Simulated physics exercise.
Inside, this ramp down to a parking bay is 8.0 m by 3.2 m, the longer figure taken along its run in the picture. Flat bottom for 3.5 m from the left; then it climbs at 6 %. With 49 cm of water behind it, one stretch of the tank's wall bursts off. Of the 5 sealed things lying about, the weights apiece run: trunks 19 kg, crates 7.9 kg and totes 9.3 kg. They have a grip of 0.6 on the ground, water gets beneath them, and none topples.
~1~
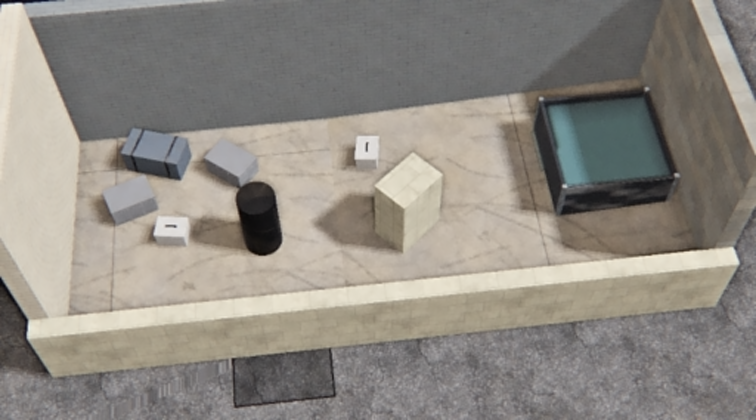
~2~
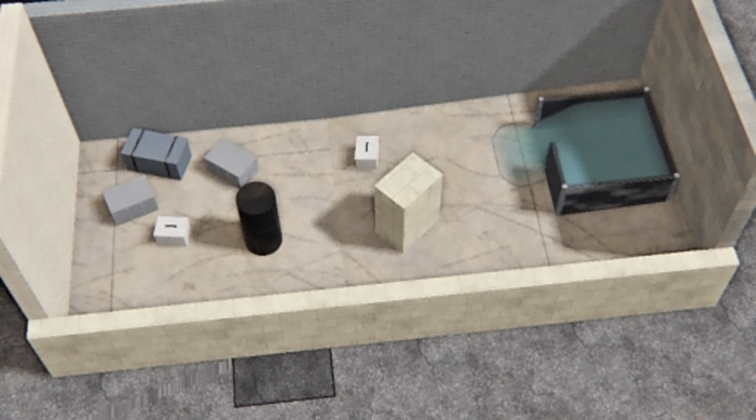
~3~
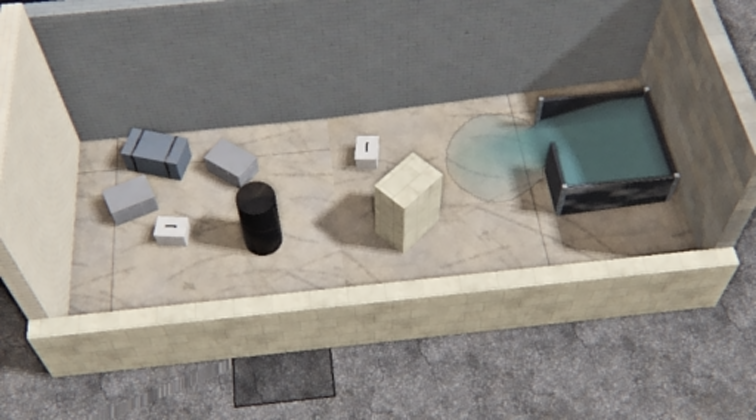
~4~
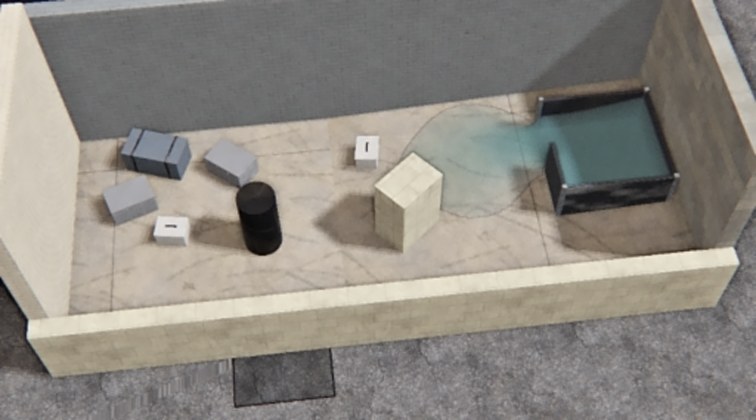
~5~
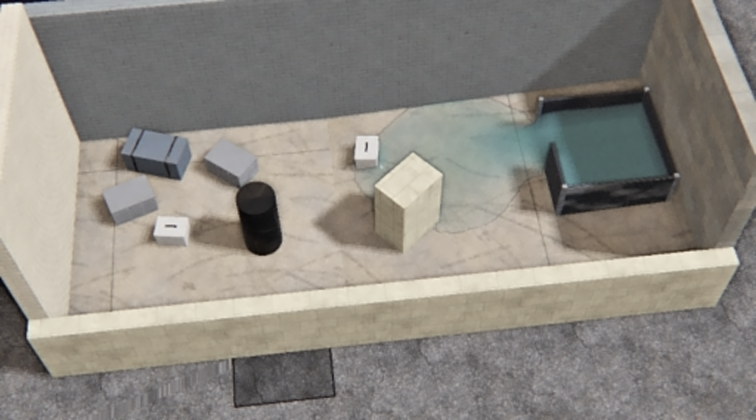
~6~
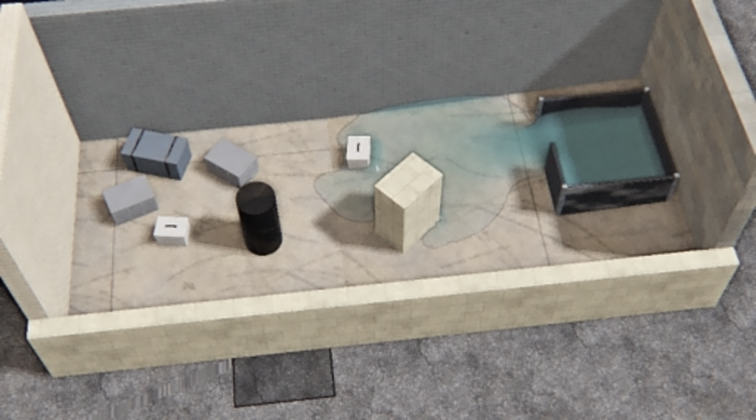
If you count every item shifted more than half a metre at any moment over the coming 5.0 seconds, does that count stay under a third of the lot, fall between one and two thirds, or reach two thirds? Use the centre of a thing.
I expect the top third.
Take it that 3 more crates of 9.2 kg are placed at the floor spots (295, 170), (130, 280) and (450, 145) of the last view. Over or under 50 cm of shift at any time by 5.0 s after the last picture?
Going one by one: Goes farther, goes farther, goes farther.
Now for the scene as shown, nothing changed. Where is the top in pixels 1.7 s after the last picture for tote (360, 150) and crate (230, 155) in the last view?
I'd say close to (187, 166) and close to (173, 186).
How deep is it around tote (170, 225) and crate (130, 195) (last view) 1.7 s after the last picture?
First roughly 5 cm, second roughly 4 cm.
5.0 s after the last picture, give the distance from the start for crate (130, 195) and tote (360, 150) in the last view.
First: 140 cm. Second: 300 cm.
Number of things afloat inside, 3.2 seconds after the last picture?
4.
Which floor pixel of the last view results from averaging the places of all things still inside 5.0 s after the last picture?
Close to (154, 280).
Then, 0.4 s after the last picture 1 of 5 are over 50 cm from their spots; 0 afloat.
Then, 1.7 s after the last picture 2 of 5 are over 50 cm from their spots; 2 afloat.
Then, 3.2 s after the last picture 5 of 5 are over 50 cm from their spots; 4 afloat.
Then, 5.0 s after the last picture 5 of 5 are over 50 cm from their spots, and 5 have been at some point; 4 afloat.
